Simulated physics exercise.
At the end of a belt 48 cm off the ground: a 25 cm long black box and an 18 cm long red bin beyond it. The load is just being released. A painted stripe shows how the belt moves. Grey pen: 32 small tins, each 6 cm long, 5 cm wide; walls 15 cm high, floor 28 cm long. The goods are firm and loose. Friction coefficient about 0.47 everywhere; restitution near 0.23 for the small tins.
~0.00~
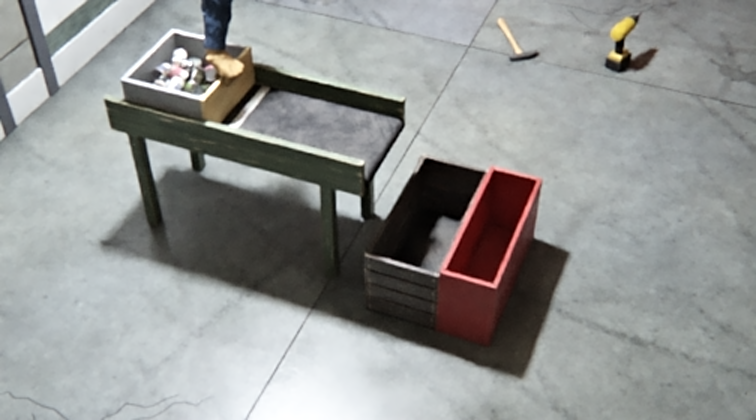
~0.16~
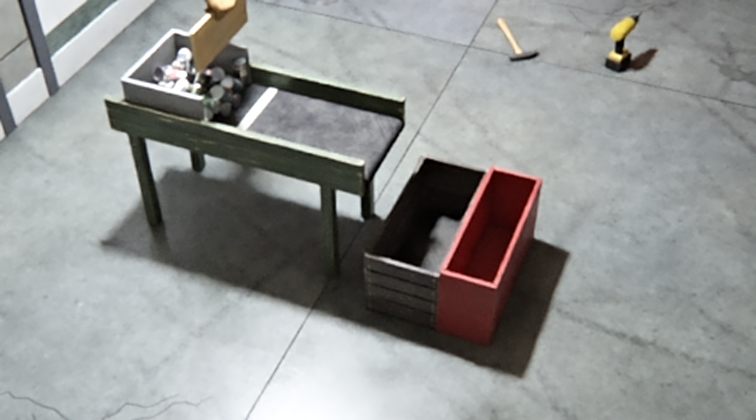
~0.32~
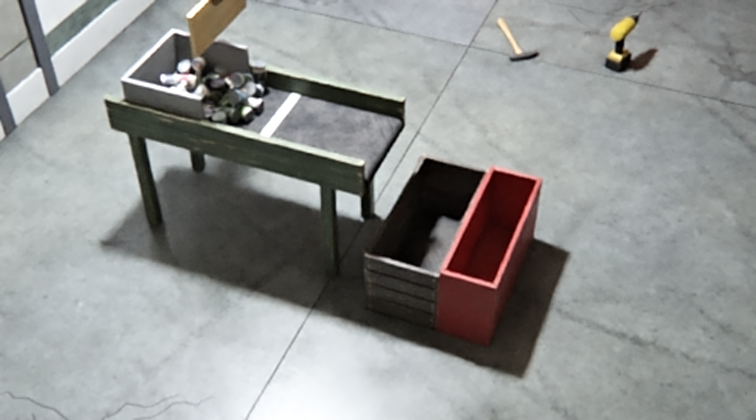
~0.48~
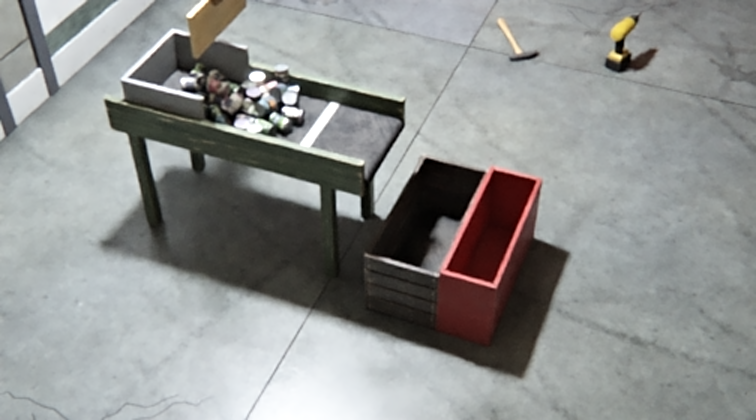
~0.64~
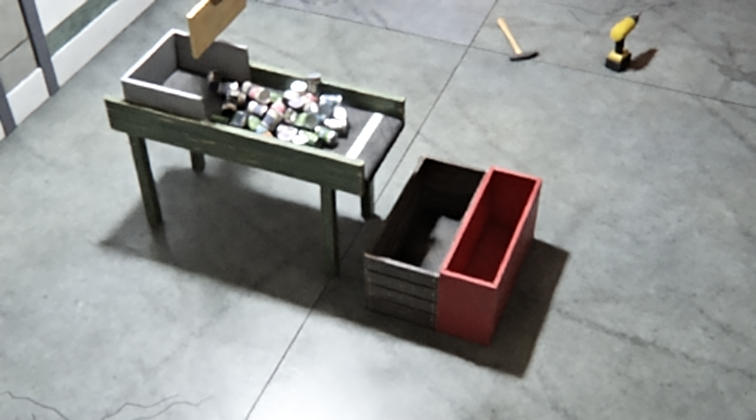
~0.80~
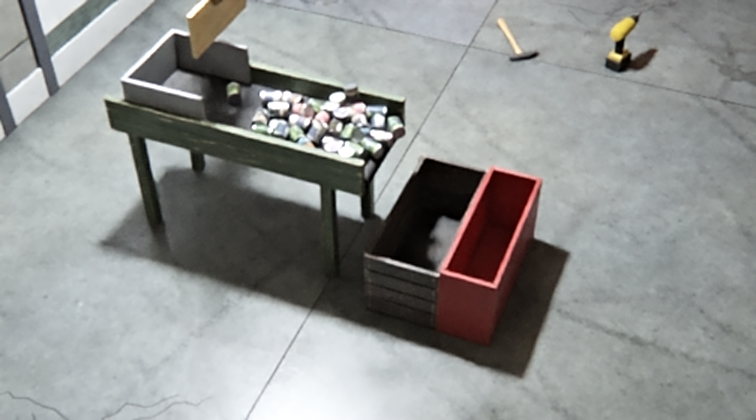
At the start, a hand holds the wooden gate of a grey pen full of small tins on a green-framed belt, beside a black box and a red bin. The gate lifts, and the tins tumble out and spread rightward along the moving belt behind its pale stripe, leaving the pen empty.
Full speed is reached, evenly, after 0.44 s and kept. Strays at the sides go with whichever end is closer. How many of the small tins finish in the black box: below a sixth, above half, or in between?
In the end over half of them are in the black box.
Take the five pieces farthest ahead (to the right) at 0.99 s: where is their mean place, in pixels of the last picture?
Around (440, 187).
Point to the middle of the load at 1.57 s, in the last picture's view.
At about (427, 257).
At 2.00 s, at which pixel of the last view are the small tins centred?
Around (424, 257).
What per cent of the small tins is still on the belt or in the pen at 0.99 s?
Roughly 50 per cent.
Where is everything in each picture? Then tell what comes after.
In the first picture (places track the rim corner closest to us here), grey pen (201, 98); black box (435, 274); belt travel 0 cm; all still inside.
The second picture shows grey pen (201, 98); belt travel 3 cm.
The third picture shows grey pen (201, 98); belt travel 12 cm; 8 out, the lowest tin at (243, 113).
The fourth picture shows grey pen (201, 98); belt travel 26 cm; 21 out, the lowest tin at (269, 91).
The fifth picture shows grey pen (201, 98); belt travel 42 cm; 30 out, the lowest tin at (326, 136).
The sixth picture shows grey pen (201, 98); black box (435, 274); belt travel 58 cm; 31 out, the lowest tin at (376, 113).
After 0.99 s, 1 in the black box, 16 on the belt and 15 in the air.
After 1.23 s, 18 in the black box, 3 on the belt and 11 in the air.
After 1.57 s, 31 in the black box and 1 on the belt.
Final count (at 2.00 s), 32 in the black box. Asked share, 32 of 32, 100 per cent.
